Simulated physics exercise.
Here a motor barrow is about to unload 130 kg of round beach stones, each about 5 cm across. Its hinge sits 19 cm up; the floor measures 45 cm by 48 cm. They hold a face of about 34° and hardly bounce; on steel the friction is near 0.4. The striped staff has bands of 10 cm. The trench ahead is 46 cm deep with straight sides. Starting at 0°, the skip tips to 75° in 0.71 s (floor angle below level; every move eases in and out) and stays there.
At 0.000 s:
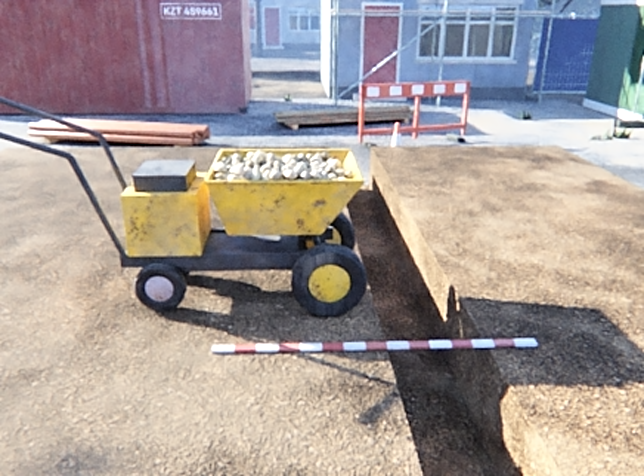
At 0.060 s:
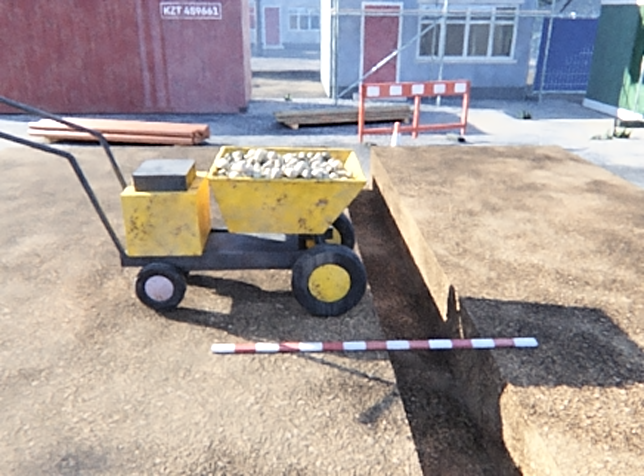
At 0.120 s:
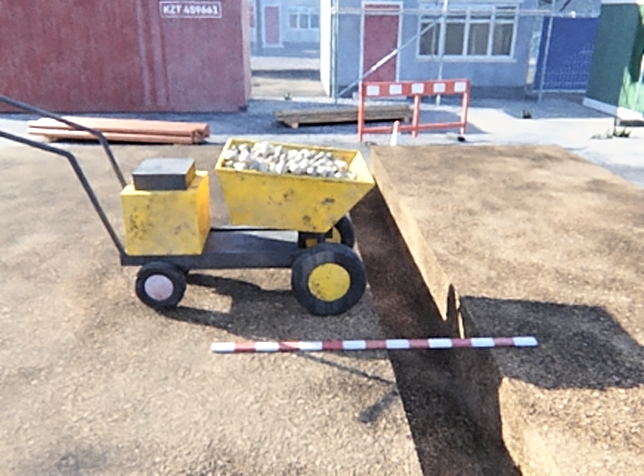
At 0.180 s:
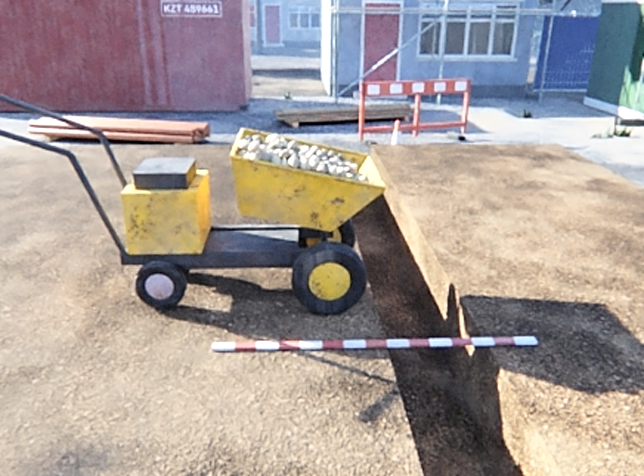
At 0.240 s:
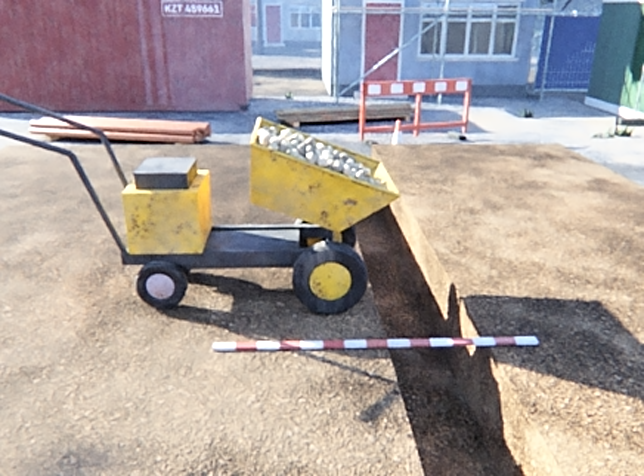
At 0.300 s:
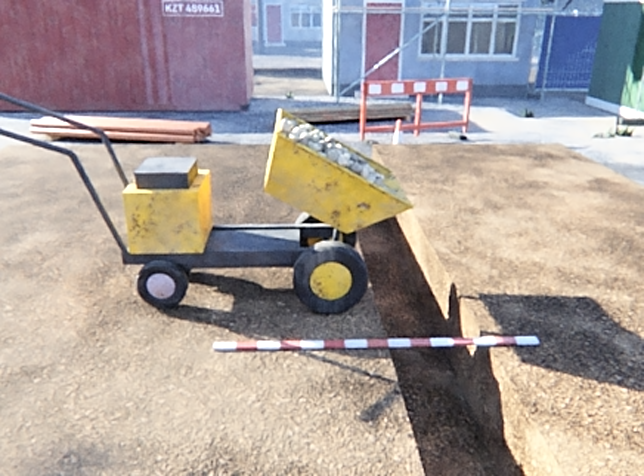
Beside a trench in a yard, a yellow motor barrow's stone-filled skip tilts steadily to the right.
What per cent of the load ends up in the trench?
About 39 per cent.
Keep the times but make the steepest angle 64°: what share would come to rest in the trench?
In that case some 50 per cent.
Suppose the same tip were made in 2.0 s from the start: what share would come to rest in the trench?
It would be near 55 per cent.
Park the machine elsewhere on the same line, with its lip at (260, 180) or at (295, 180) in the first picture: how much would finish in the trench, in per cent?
About 85 and 100 per cent.
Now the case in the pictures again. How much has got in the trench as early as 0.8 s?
Some 15 per cent.
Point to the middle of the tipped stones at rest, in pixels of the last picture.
Their middle is at about (480, 282).
After 0.5 s the floor is at 63°; 100 % in the skip; the foremost stones are at (434, 231).
After 0.8 s the floor is at 75°; 49 % in the skip, 16 % in the trench, 35 % past the trench; the foremost stones are at (515, 279).
After 1.2 s the floor is at 75°; 12 % in the skip, 28 % in the trench, 61 % past the trench; the foremost stones are at (629, 268).
After 3.1 s the floor is at 75°; 0 % in the skip, 39 % in the trench, 61 % past the trench; the foremost stones are past the picture's edge.
